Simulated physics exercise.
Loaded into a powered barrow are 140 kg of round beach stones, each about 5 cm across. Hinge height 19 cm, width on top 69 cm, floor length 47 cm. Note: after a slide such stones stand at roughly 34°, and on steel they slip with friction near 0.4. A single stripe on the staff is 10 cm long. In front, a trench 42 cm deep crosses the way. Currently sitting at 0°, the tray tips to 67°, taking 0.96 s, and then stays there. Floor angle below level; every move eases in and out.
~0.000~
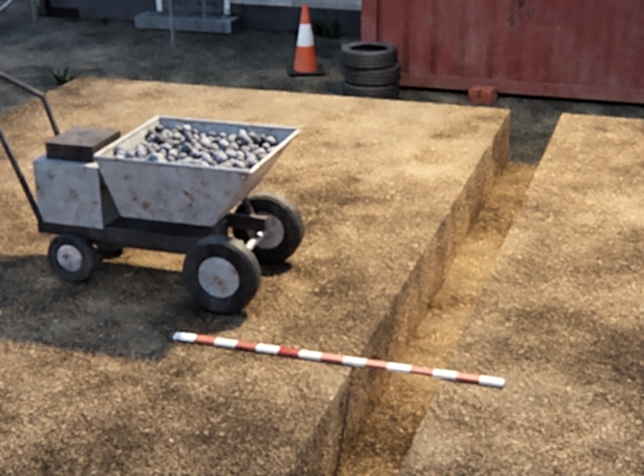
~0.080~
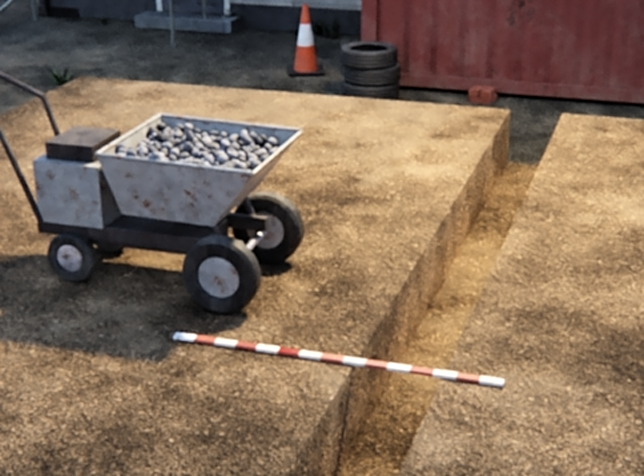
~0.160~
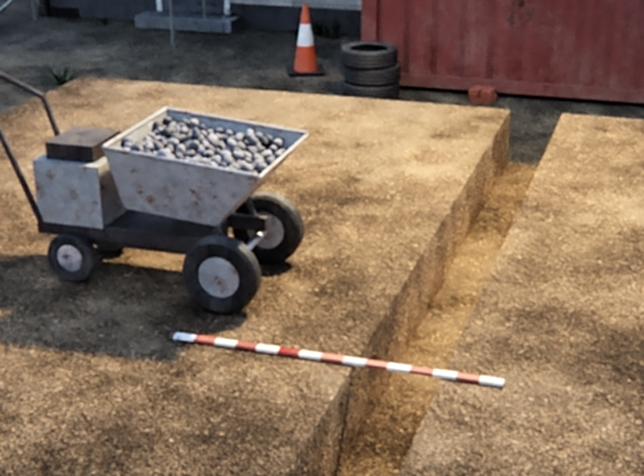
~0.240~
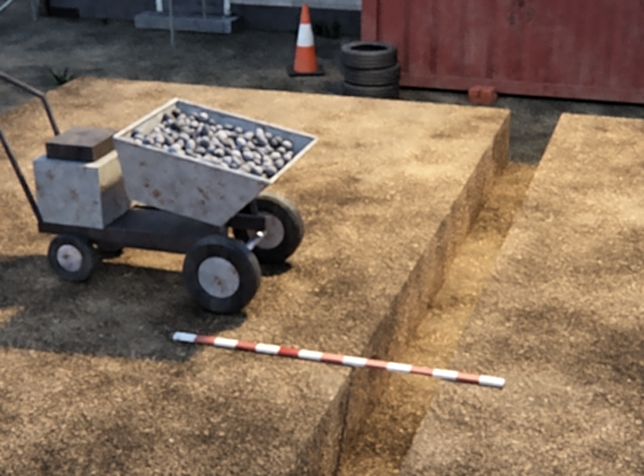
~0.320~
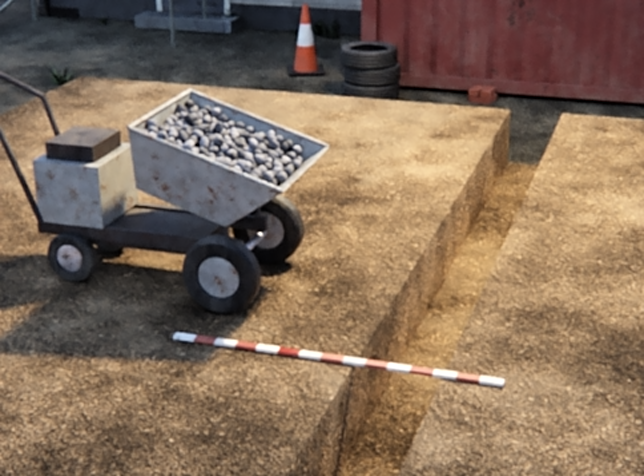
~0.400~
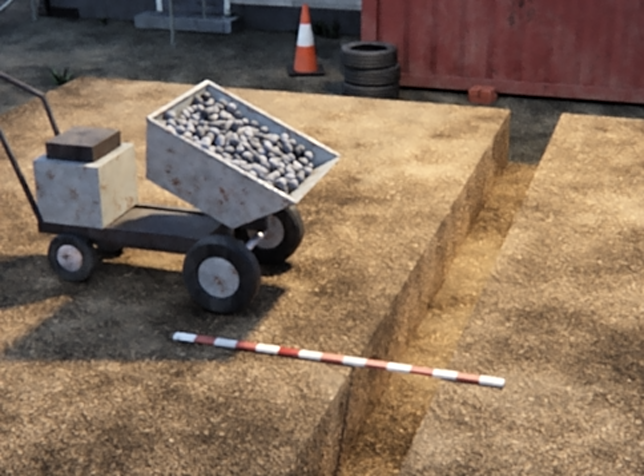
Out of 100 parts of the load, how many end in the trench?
Some 85 out of 100.
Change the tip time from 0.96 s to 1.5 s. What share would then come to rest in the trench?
Estimate: About 85 %.
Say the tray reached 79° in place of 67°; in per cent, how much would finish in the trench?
Expect roughly 80 per cent.
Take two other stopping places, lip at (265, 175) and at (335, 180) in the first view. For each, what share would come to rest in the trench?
About 100 per cent from the first spot, about 50 from the second.
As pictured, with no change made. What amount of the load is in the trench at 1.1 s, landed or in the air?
Something like 20 in a hundred.
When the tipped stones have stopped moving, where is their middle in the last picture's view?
Centre estimate: Around (424, 368).
After 0.7 s the floor is at 57°; 100 % in the tray; the foremost stones are at (336, 234).
After 1.1 s the floor is at 67°; 68 % in the tray, 12 % short of the trench, 20 % in the trench; the foremost stones are at (437, 356).
After 1.4 s the floor is at 67°; 31 % in the tray, 13 % short of the trench, 56 % in the trench; the foremost stones are at (465, 370).
After 3.4 s the floor is at 67°; 0 % in the tray, 15 % short of the trench, 85 % in the trench; the foremost stones are at (471, 355).
